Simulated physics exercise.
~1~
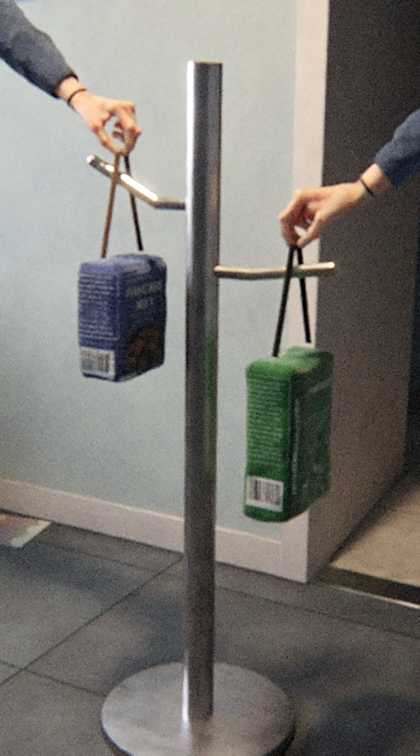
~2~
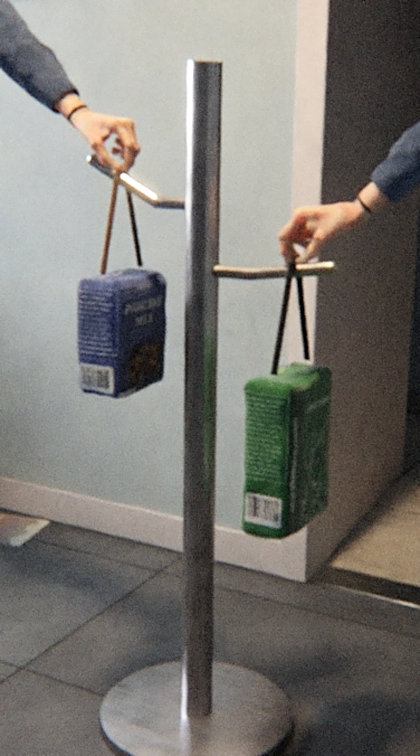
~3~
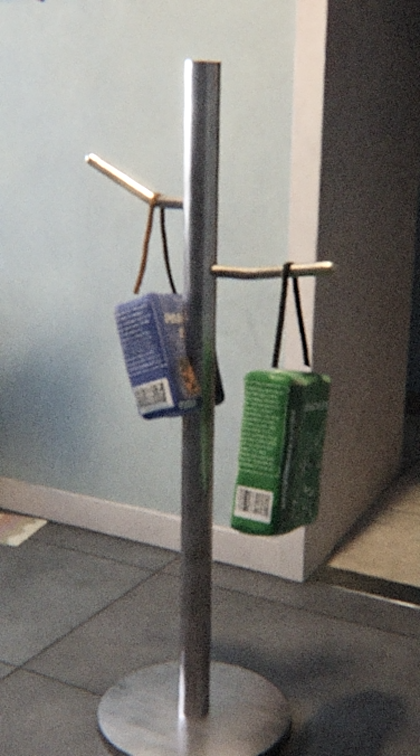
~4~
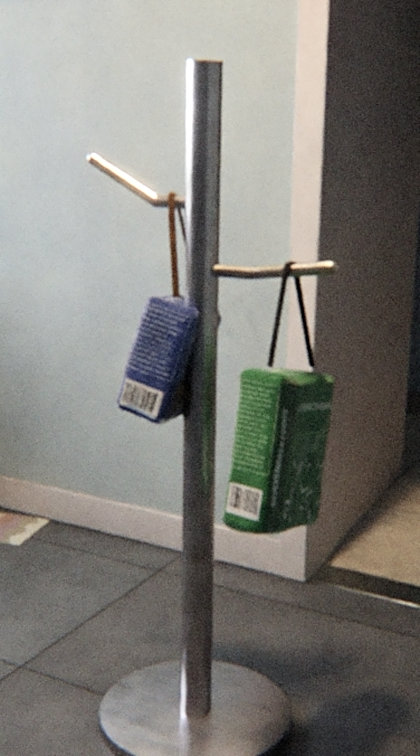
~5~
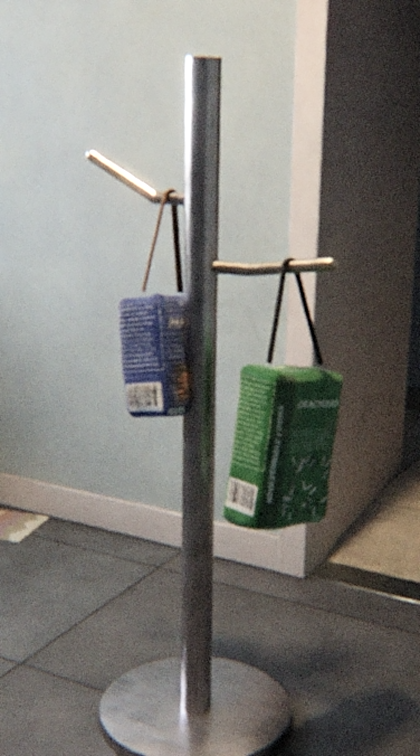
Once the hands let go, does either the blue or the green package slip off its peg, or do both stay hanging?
Both stay hanging. The blue package holds on after sliding in toward the post, and the green one remains on its peg.
